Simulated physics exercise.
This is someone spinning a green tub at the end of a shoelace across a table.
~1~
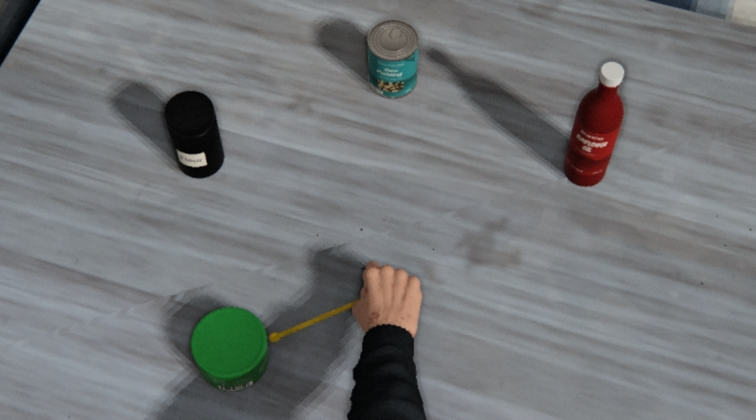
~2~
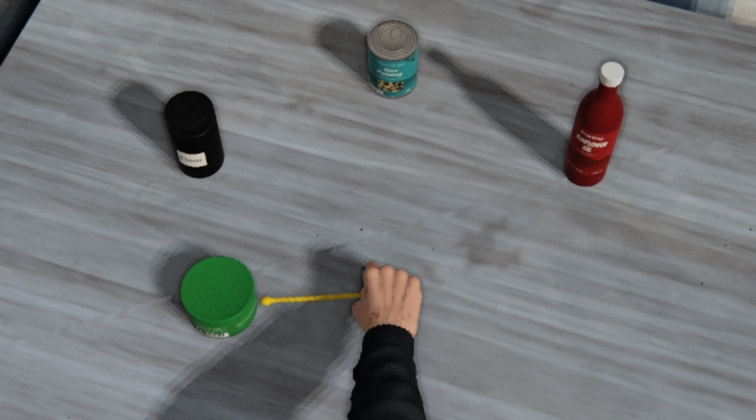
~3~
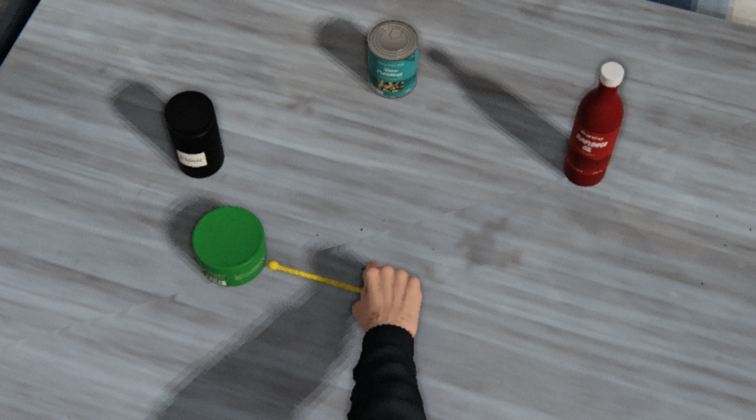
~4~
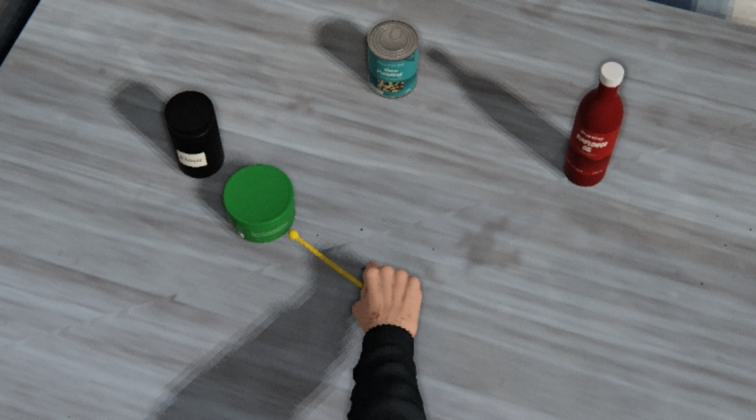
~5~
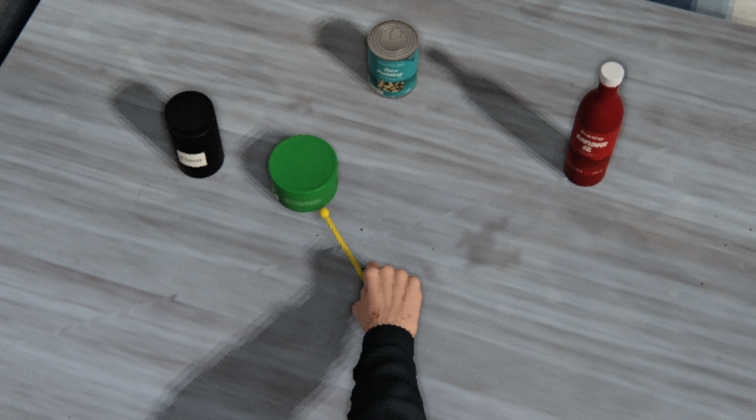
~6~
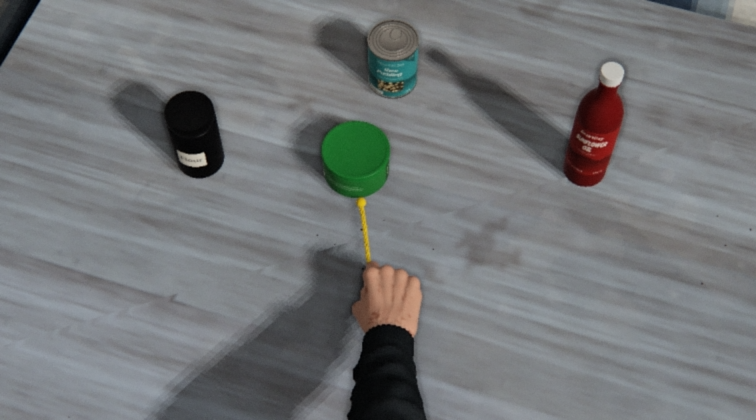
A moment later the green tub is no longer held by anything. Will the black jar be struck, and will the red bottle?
Black jar: No, spared; red bottle: Yes, struck.
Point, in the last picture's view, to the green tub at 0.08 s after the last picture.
I'd say close to (461, 161).
Then, 0.08 s later than the last view, tub near (462, 161).
Then, 0.20 s later than the last view, tub near (559, 164); red bottle pushed aside.
Finally, tub near (578, 166); red bottle knocked over. The black jar remains clear and the red bottle takes the knock.
